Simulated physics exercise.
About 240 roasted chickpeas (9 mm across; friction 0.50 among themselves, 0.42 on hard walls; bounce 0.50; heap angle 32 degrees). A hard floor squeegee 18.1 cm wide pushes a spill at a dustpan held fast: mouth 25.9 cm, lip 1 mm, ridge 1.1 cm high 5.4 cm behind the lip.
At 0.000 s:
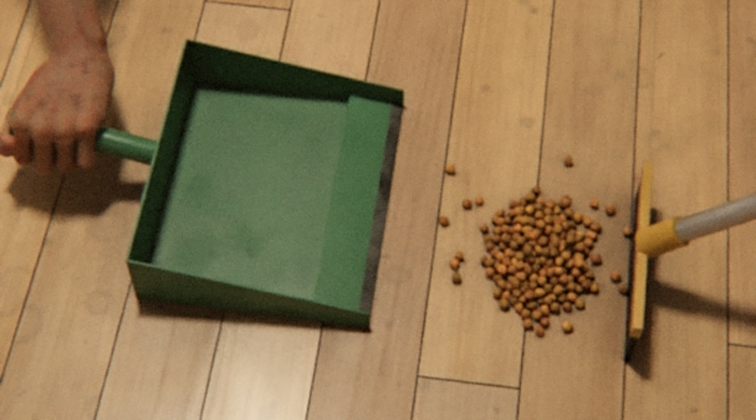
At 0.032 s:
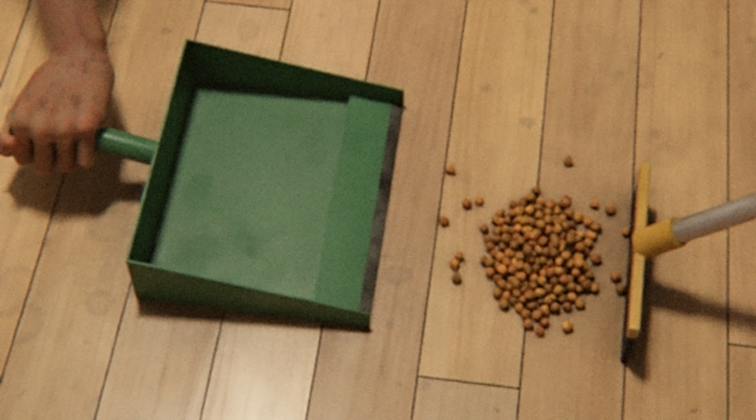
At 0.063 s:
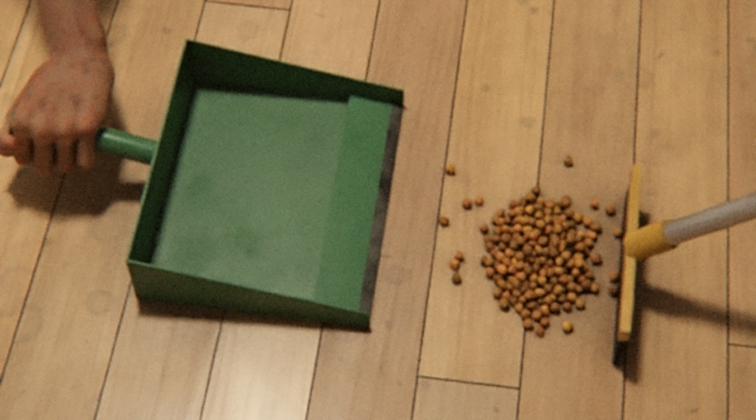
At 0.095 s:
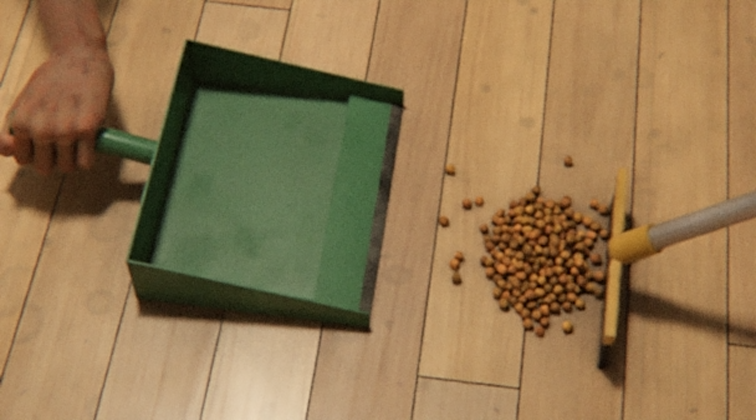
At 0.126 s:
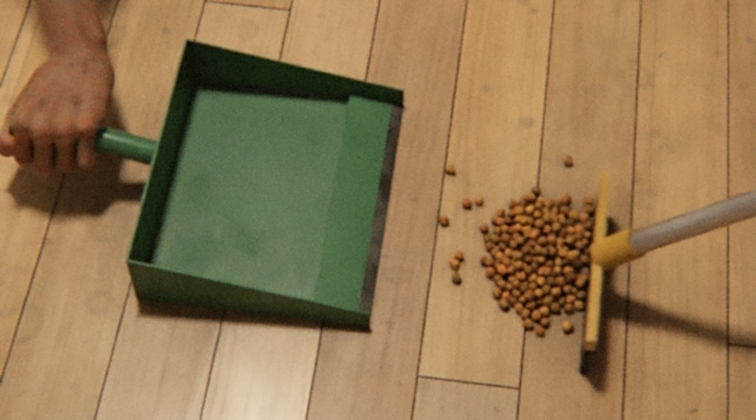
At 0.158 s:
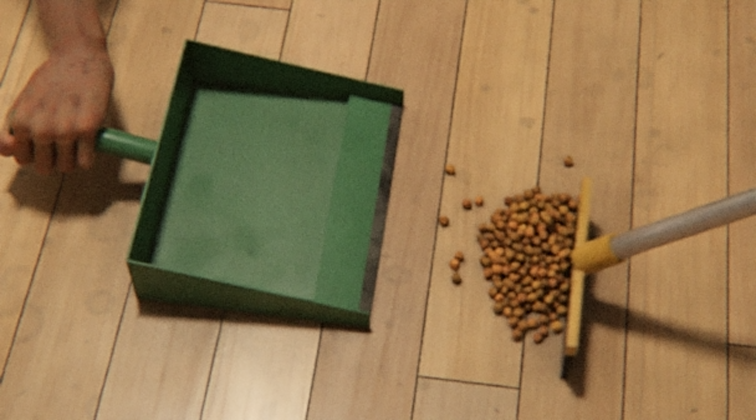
A green dustpan, gripped at its handle by a hand on the left, lies on a light wooden plank floor, seen from above at a slight angle. A loose heap of small brown balls sits right of it, a few scattered around, beside a yellow-edged blade on a grey pole. The blade slides left into the heap, pressing its right side inward, while pan, hand and camera stay still.
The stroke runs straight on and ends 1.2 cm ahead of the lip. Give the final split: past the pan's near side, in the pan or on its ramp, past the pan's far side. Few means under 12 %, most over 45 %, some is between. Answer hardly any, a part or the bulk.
Near side a part, pan a part, far side hardly any.
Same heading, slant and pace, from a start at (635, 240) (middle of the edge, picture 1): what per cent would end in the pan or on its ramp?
Some 45 per cent.
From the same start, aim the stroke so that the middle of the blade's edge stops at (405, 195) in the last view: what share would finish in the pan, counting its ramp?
Some 65 per cent.
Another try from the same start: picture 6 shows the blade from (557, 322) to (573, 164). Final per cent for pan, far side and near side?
Pan 65, far 0, near 5.
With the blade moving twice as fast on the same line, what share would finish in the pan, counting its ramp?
It would be near 40 per cent.
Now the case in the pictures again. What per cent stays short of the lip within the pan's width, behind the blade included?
Some 50 per cent.
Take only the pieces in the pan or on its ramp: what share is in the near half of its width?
Some 100 per cent.
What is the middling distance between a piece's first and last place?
About 16 cm.
After 0.33 s, middle of the blade 10 cm from the lip; 0 % over the lip, far side 0 %, near side 10 %.
Then, at 0.44 s, middle of the blade 4 cm from the lip; 10 % over the lip, far side 0 %, near side 15 %.
After 0.69 s, middle of the blade 1 cm from the lip; 30 % over the lip, far side 0 %, near side 20 %.
At rest (1.1 s), near side 20 %, pan 30 %, far side 0 %, in front of the lip or behind the blade 50 %.
